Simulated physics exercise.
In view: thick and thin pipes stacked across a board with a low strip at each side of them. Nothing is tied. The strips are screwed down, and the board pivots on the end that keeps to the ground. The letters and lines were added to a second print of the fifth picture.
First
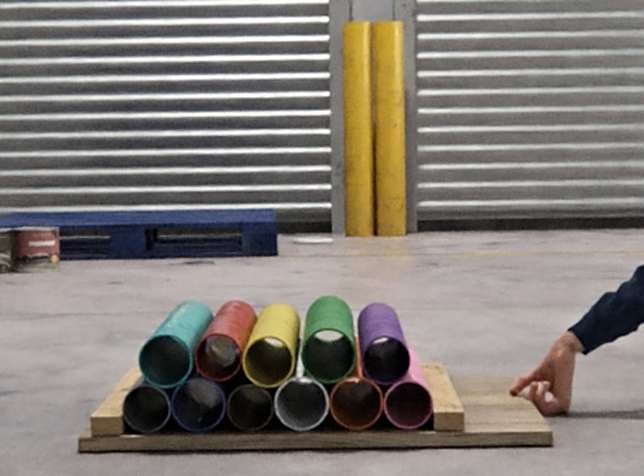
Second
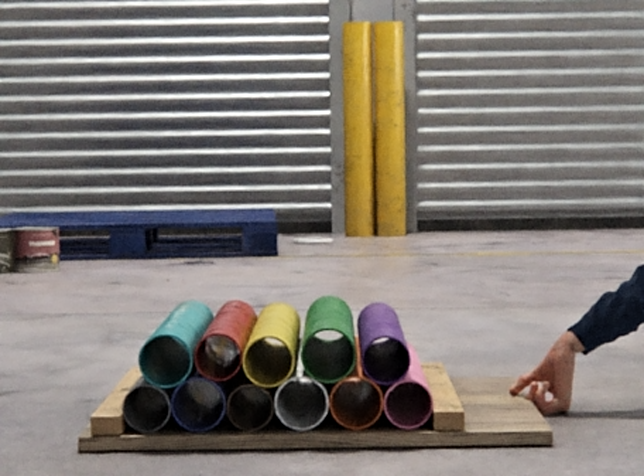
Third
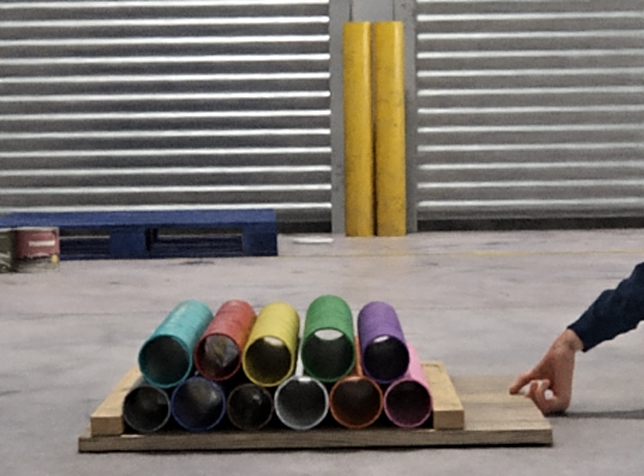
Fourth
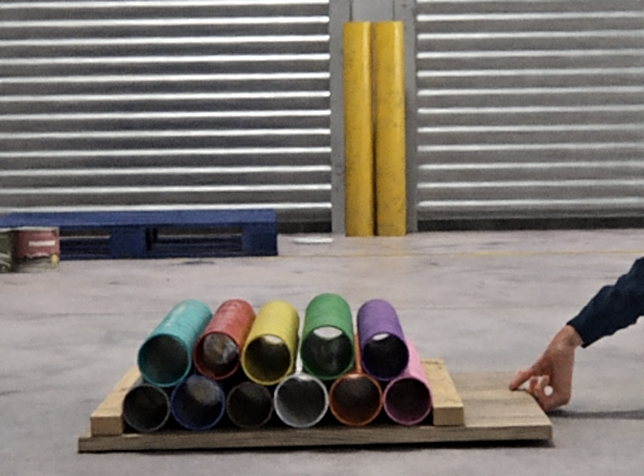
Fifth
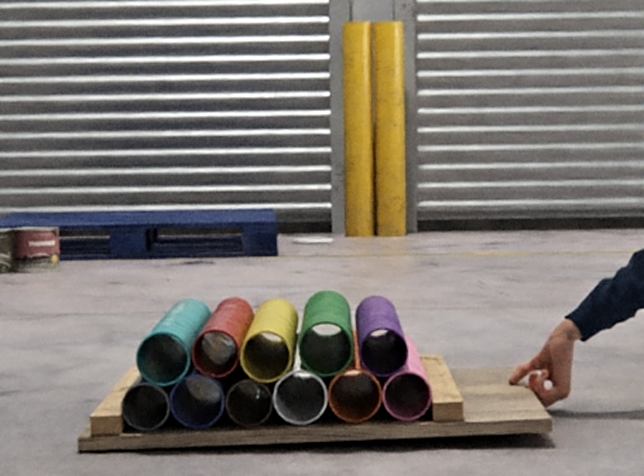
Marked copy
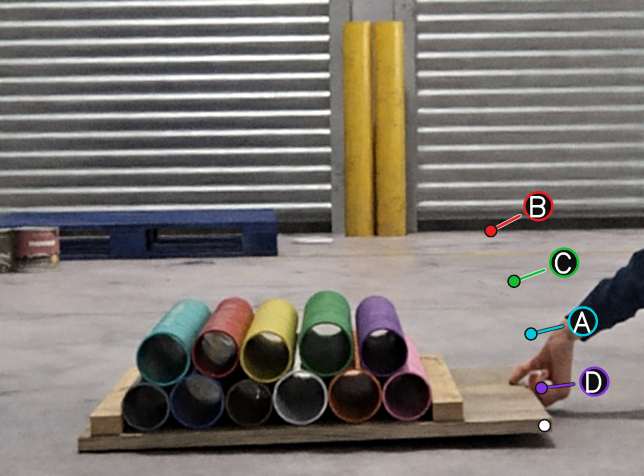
Board stacked with colourful pipes resting on a concrete floor, then tilting very slightly as a hand lifts its right end.
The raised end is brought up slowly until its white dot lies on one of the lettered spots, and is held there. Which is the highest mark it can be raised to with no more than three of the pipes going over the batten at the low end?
The highest mark that will do is B.
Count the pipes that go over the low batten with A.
At A the number is none.
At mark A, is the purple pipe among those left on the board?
Yes, with A.
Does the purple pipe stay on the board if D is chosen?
Yes.
On the copy, A at (531, 334); B at (491, 231); C at (514, 281); D at (542, 388); the white dot at (544, 425).
On B. First, board at 16°.
Then, board at 27°.
Finally, board at 27°, three over the low batten (yellow, turquoise, red).
By contrast, A none over the low batten; C none over the low batten; D none over the low batten.
